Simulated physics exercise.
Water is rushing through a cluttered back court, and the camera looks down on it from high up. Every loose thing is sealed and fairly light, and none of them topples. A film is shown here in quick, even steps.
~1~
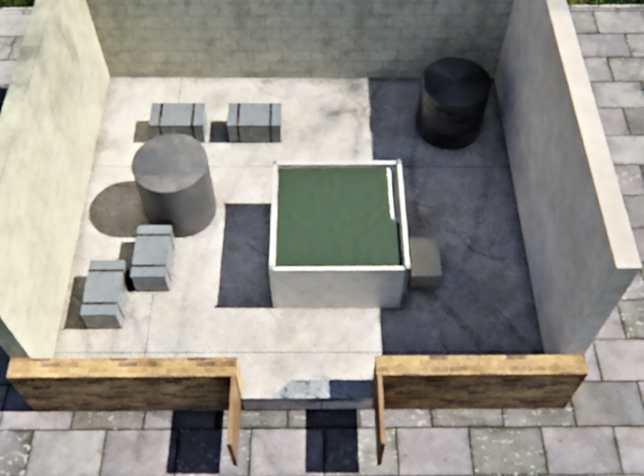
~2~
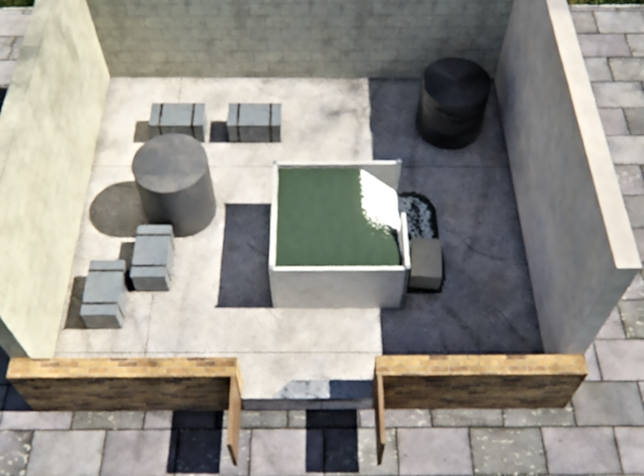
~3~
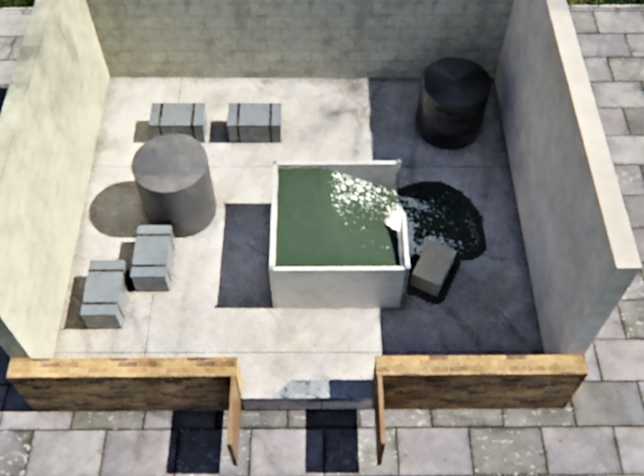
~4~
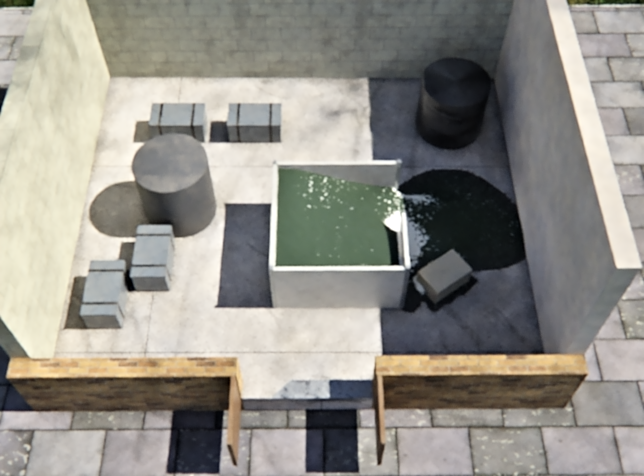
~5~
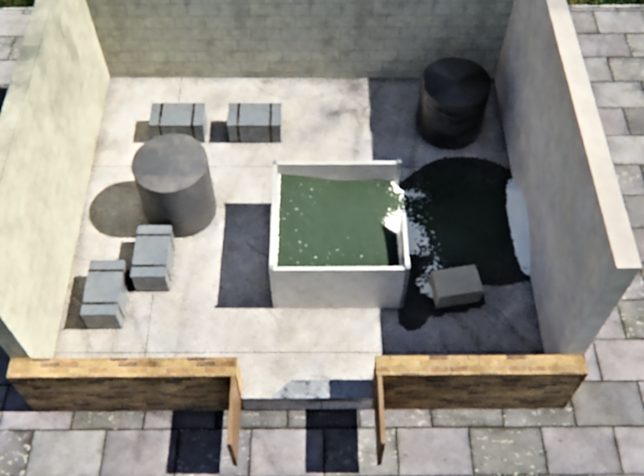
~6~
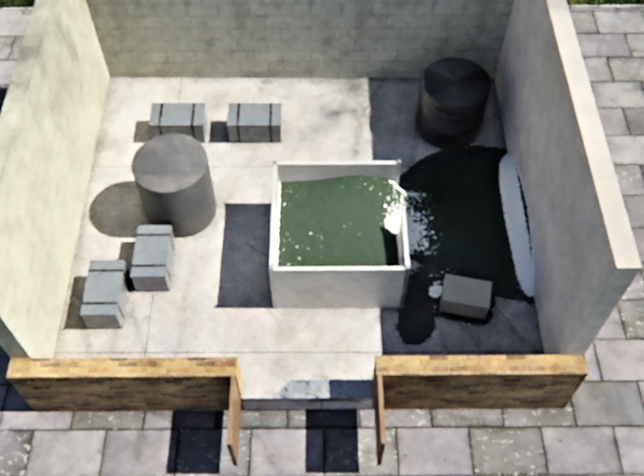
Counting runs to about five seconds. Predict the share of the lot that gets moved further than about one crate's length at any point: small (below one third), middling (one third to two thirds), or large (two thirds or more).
The share is middling, from one third to two thirds.
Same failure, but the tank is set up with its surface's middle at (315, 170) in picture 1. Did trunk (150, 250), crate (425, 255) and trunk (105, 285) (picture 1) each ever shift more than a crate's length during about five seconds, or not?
In turn: Under that mark, under that mark, under that mark.
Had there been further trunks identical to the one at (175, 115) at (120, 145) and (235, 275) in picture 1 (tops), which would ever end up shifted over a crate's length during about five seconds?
First falls short, second falls short.
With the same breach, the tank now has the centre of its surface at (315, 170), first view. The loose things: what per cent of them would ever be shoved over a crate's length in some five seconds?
Around 40 in a hundred.
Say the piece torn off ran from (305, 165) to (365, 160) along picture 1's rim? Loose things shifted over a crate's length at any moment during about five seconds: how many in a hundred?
Around 60 per cent.
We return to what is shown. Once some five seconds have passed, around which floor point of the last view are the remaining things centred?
Roughly at (193, 233).
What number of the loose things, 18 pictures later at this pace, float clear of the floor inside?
I get 0.
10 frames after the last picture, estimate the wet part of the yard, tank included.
I make it 35 per cent.
A moment on, 1 of 5 are well off their spots; 0 afloat.
Next, 1 of 5 are well off their spots; 0 afloat.
Later, 1 of 5 are well off their spots; 0 afloat.
In the end, 2 of 5 are well off their spots, and 3 have been at some point; 4 afloat.
